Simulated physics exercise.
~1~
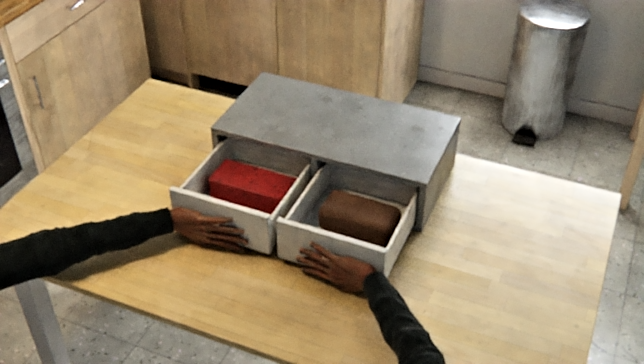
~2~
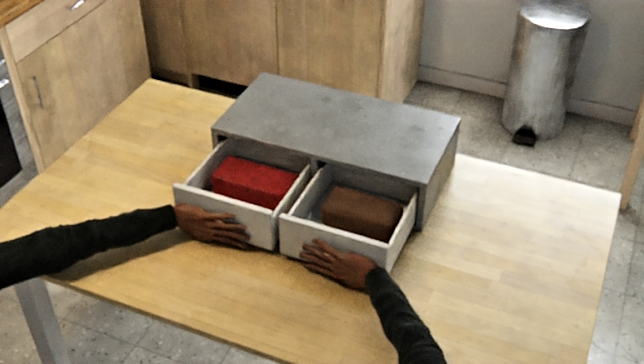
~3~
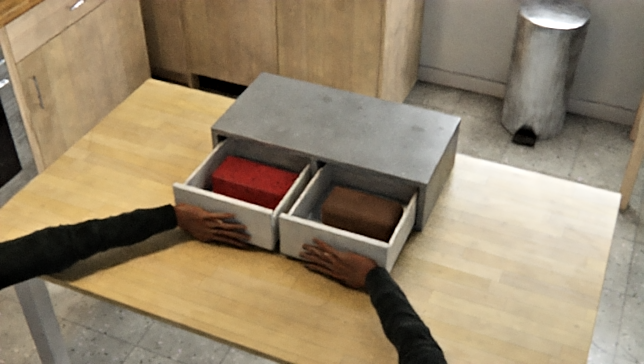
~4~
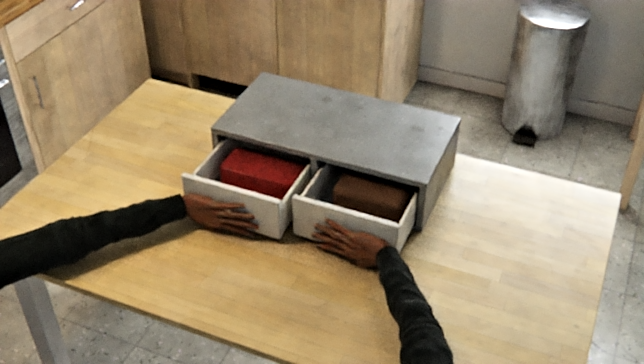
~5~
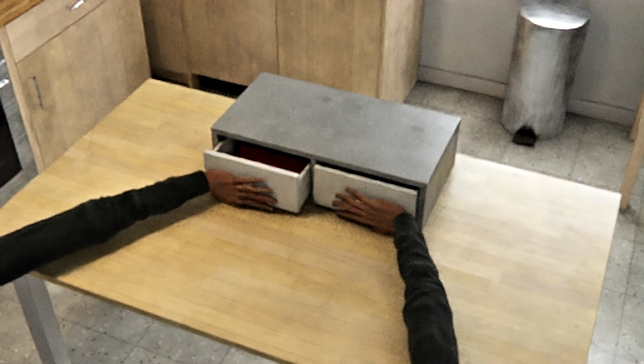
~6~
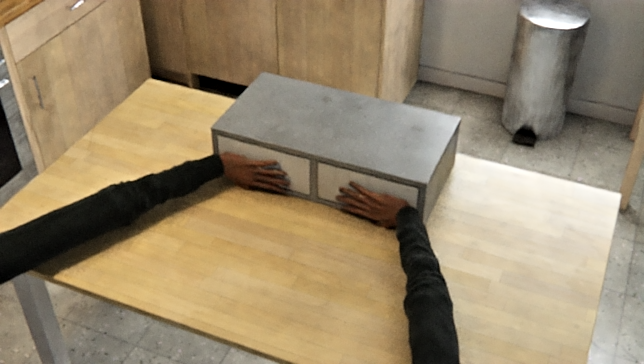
We see a small gray chest on a wooden table with two drawers pulled out, a red brick in the left and a brown loaf in the right; two hands push both drawers inward together until they close completely, hiding the contents.
